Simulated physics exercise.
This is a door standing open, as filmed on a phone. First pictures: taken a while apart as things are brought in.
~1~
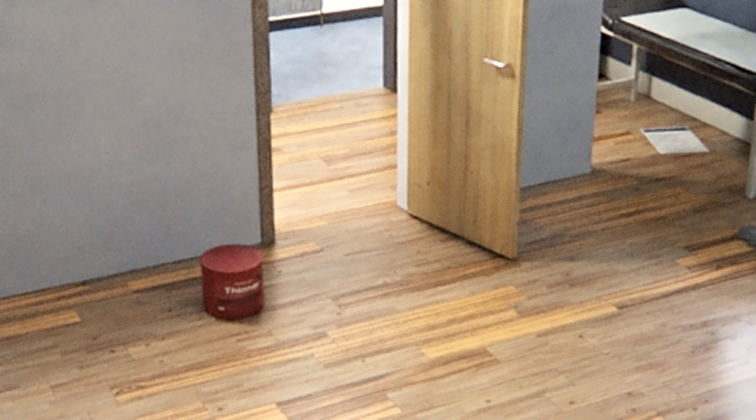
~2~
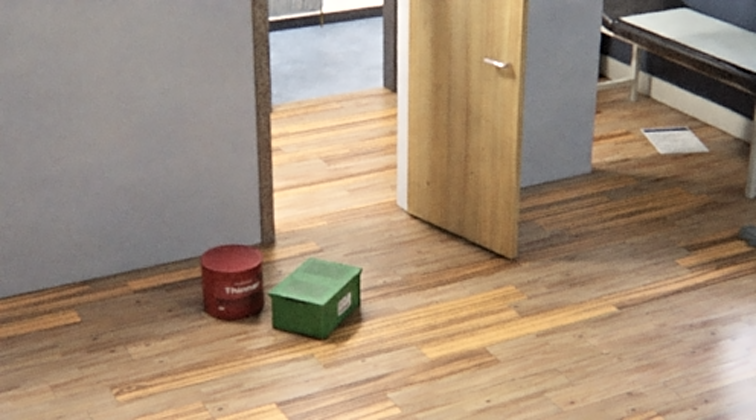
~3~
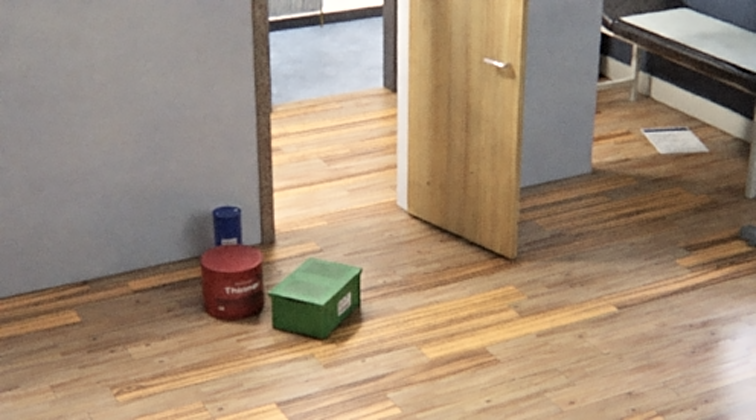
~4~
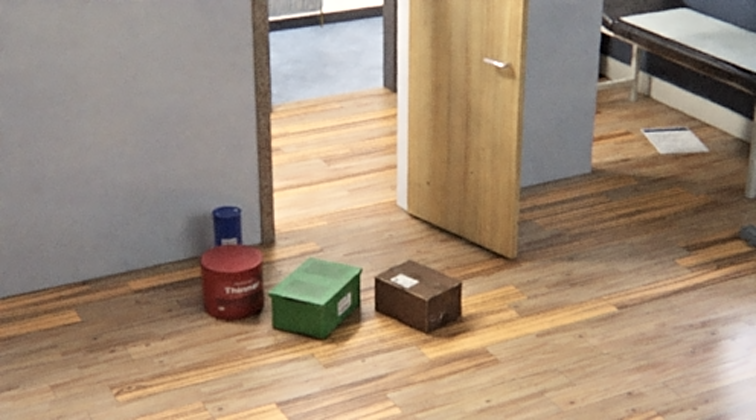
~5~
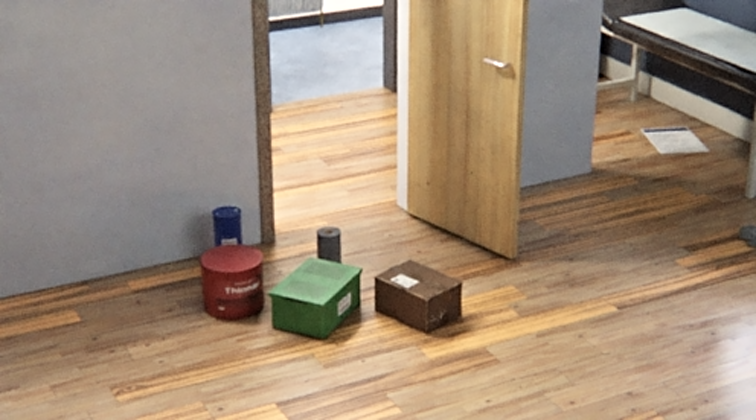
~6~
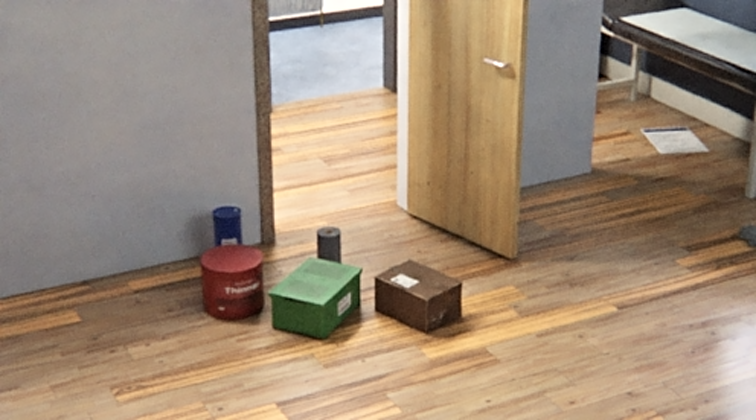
A pale wooden door stands wide open in a grey-walled room with a wood-plank floor, seen from slightly above, with a bench at the upper right. A red pail sits left of the doorway, joined in turn by a green tote, a blue canister behind the pail, a brown parcel to the right, and a grey roll behind the tote. The door and camera stay still.
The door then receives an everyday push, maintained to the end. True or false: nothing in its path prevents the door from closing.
True.
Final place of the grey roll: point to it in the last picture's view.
Around (294, 251).
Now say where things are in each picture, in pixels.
The first frame shows door wide open and still.
The second frame shows door wide open and still; red pail (233, 282).
The third frame shows door wide open and still; blue canister (228, 240); green tote (317, 298).
The fourth frame shows door wide open and still; red pail (233, 282); brown parcel (418, 296).
The fifth frame shows door wide open and still; blue canister (228, 240); green tote (317, 298).
The sixth frame shows door wide open and still; grey roll (329, 252); red pail (233, 282).
Then, 0.90 s past the last view, door at 62°.
Then, 1.30 s past the last view, door at 27°; grey roll displaced about its own width near (308, 252).
Finally, door at 0°; moved from the start, grey roll; the other 4 still in place. Final places as the last picture's camera would see them, grey roll near (294, 251).
